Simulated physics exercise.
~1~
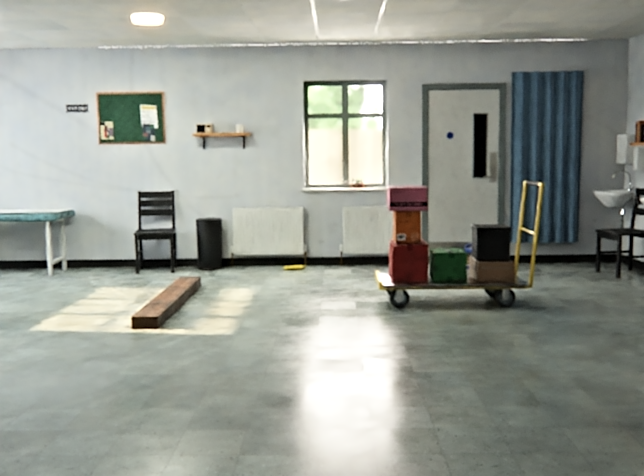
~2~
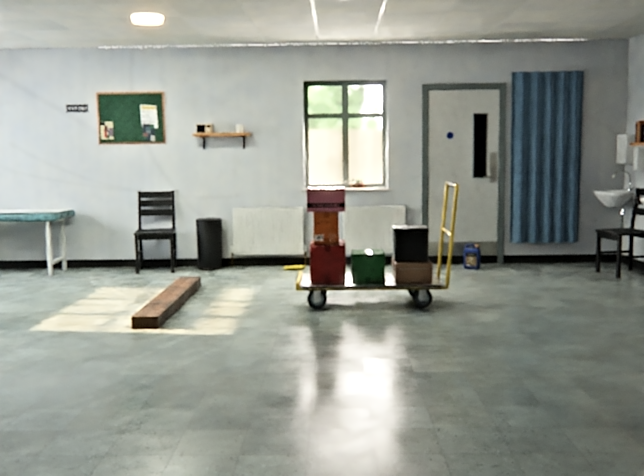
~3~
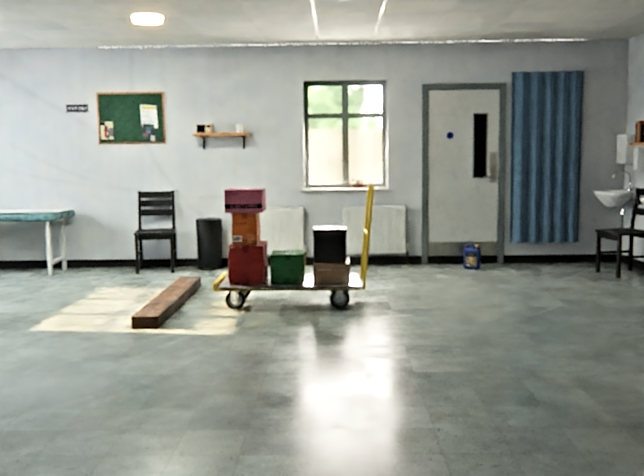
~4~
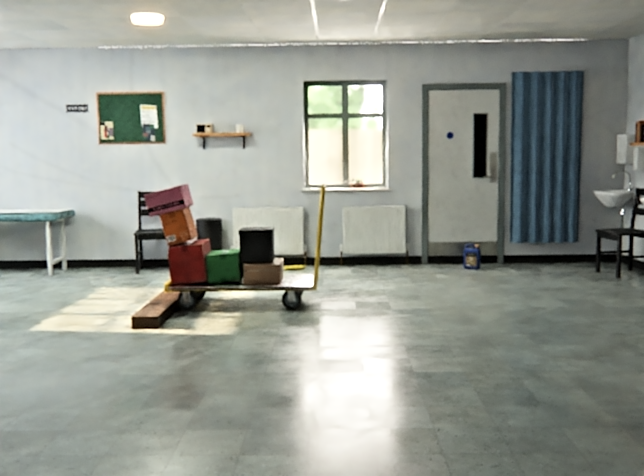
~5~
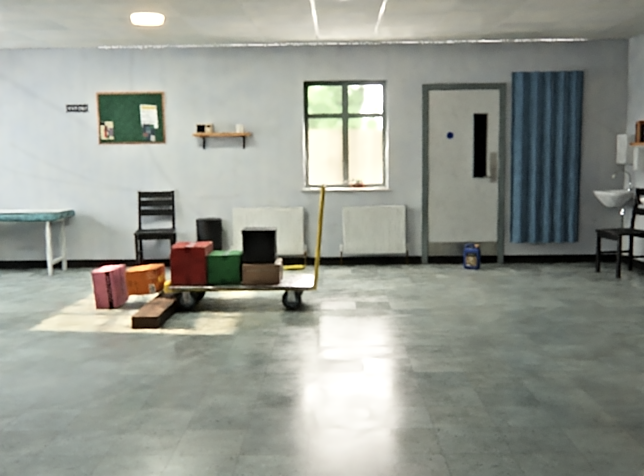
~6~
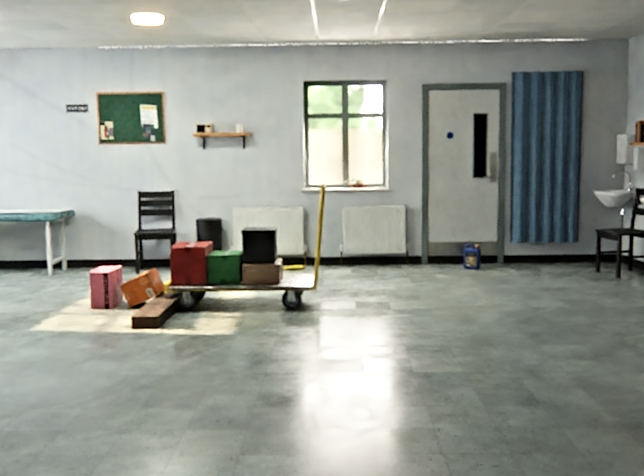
A flat cart with a yellow handle, loaded with coloured boxes, rolls leftward across the grey floor of a bright, plain room, seen from the side by a still camera. At its front a pink carton sits on an orange one above a red parcel, with a green carton behind and a black tote on a brown box. The cart reaches a low brown kerb and stops, and the pink and orange cartons tip forward. Both drop over the front onto the floor beyond, where the orange one settles tilted against the kerb. The other boxes remain aboard.
